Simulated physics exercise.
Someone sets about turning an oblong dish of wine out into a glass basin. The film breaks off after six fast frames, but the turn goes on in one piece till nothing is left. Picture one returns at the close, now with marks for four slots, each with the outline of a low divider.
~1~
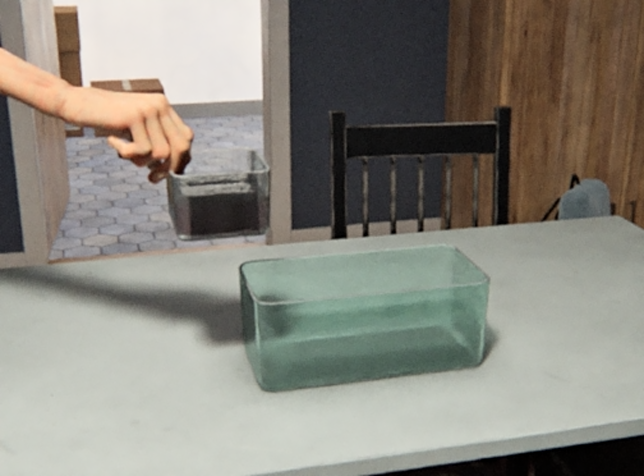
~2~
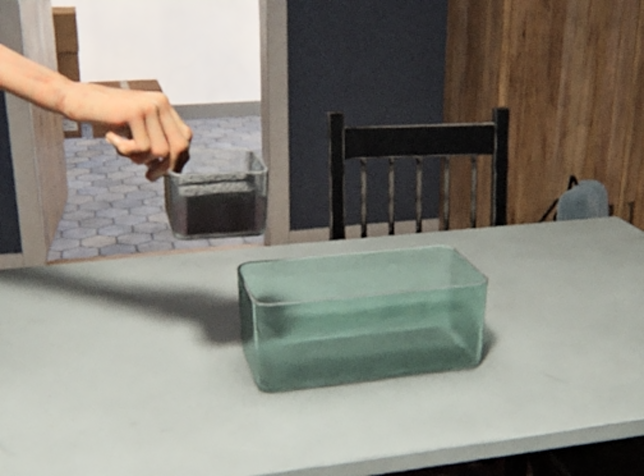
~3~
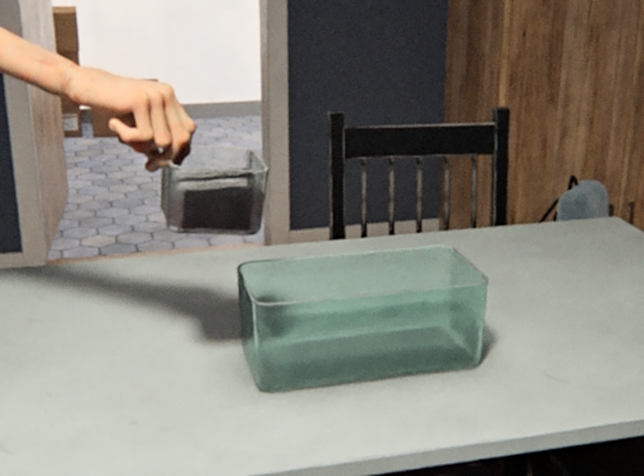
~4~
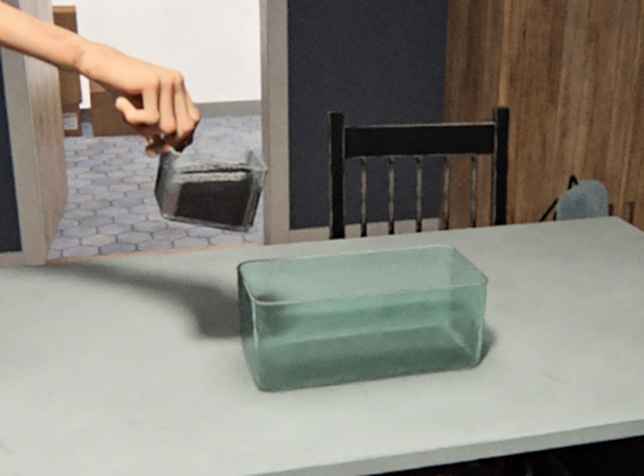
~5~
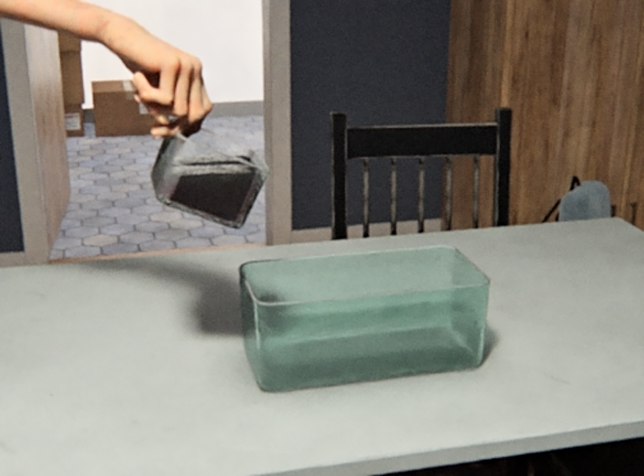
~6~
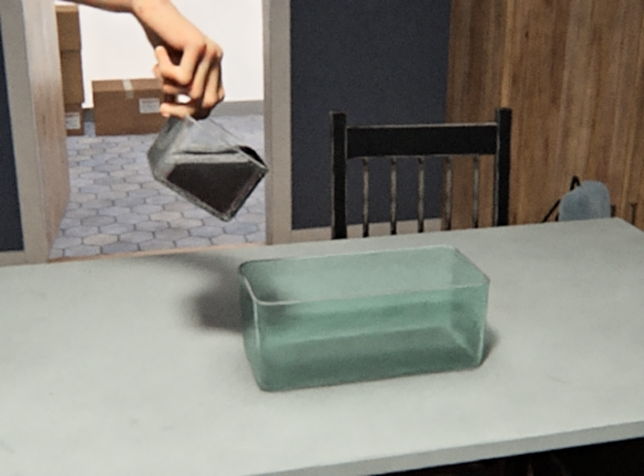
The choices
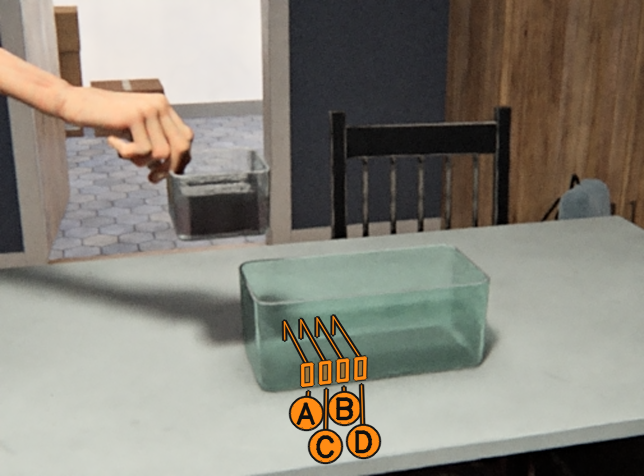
At a pale table with a black chair behind it, a hand held a small clear dish of dark liquid above and left of a greenish glass basin, then steadily tilted it toward the right.
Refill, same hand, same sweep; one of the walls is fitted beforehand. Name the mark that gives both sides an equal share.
Position D.
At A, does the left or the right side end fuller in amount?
More ends on the right.
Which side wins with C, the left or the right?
More ends on the right.
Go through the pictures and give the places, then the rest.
Upright, lip at (260, 158); basin from (258, 389) to (481, 362); nothing has left yet.
Upright, lip at (259, 159); nothing has left yet.
Tipped about 7°, lip at (259, 159); nothing has left yet.
Tipped about 14°, lip at (259, 158); nothing has left yet.
Tipped about 24°, lip at (261, 159); nothing has left yet.
Tipped about 36°, lip at (261, 158); nothing has left yet.
On the marked copy, A at (308, 391); B at (343, 387); C at (326, 389); D at (361, 385).
For position A, about 10 % ends left of the wall and 88 % right of it.
For position B, about 18 % ends left of the wall and 80 % right of it.
For position C, about 9 % ends left of the wall and 90 % right of it.
For position D, about 50 % ends left of the wall and 49 % right of it.
